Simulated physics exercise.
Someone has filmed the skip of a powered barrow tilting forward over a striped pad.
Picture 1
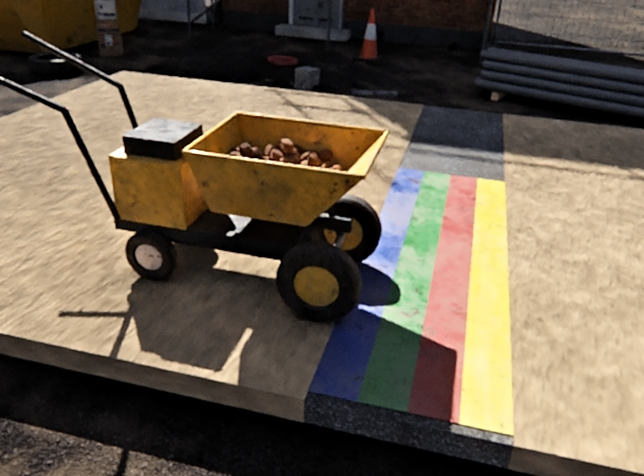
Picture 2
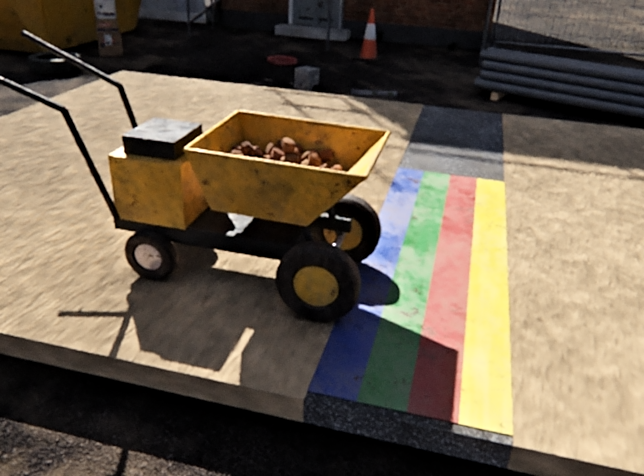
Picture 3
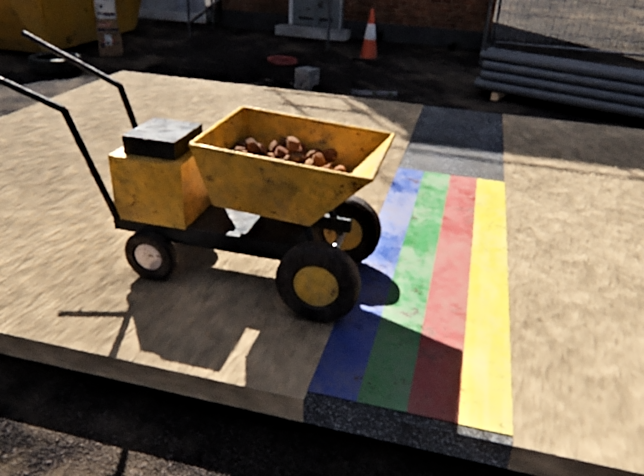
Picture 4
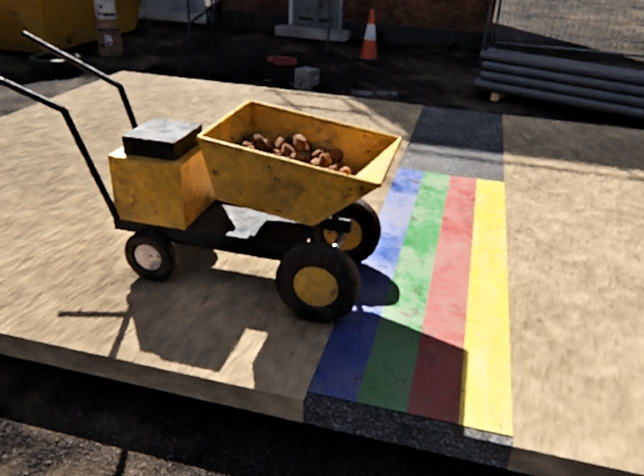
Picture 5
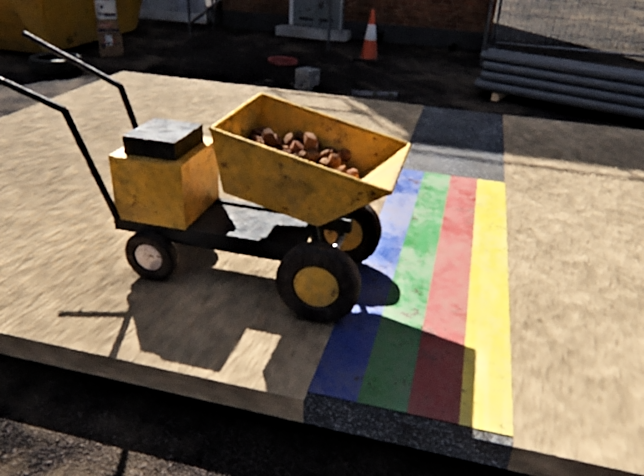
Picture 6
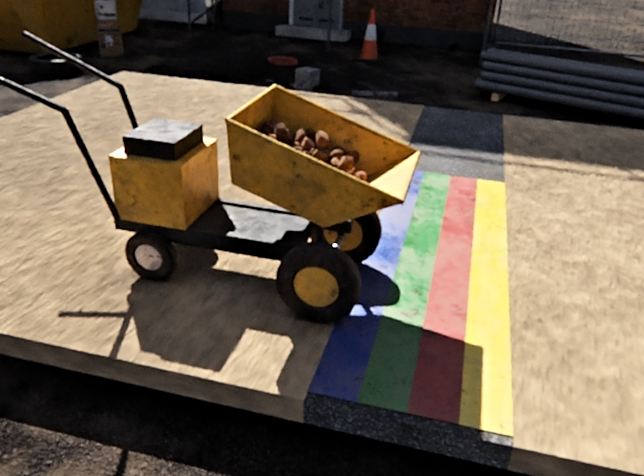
Yellow skip of a small barrow tilting gradually forward to the right, its brown clods still inside, beside blue, green, red and yellow stripes.
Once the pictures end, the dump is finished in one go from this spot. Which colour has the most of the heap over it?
The yellow one gets the largest share.
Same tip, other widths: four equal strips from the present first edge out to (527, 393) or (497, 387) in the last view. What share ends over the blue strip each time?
Near 0 % and 0 %.
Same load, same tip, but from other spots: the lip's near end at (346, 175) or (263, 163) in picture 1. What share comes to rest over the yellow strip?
About 30 and 10 per cent.
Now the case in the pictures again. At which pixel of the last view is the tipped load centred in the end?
Near (495, 306).
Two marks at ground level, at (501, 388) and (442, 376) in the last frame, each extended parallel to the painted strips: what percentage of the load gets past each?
About 40 and 80 per cent.
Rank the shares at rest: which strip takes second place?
Next in line is red.
Soon, skip tipped steeply; all in the skip.
A while on, skip tipped right over; about two thirds in the skip; a small part over the red strip; about a quarter over the yellow strip; a stray few off the paint.
Towards the end, skip tipped right over; about a quarter in the skip; a small part over the red strip; about a third over the yellow strip; about a quarter off the paint.
Finally, skip tipped right over; about a quarter in the skip; none over the blue strip; none over the green strip; a small part over the red strip; about a third over the yellow strip; about a quarter off the paint.
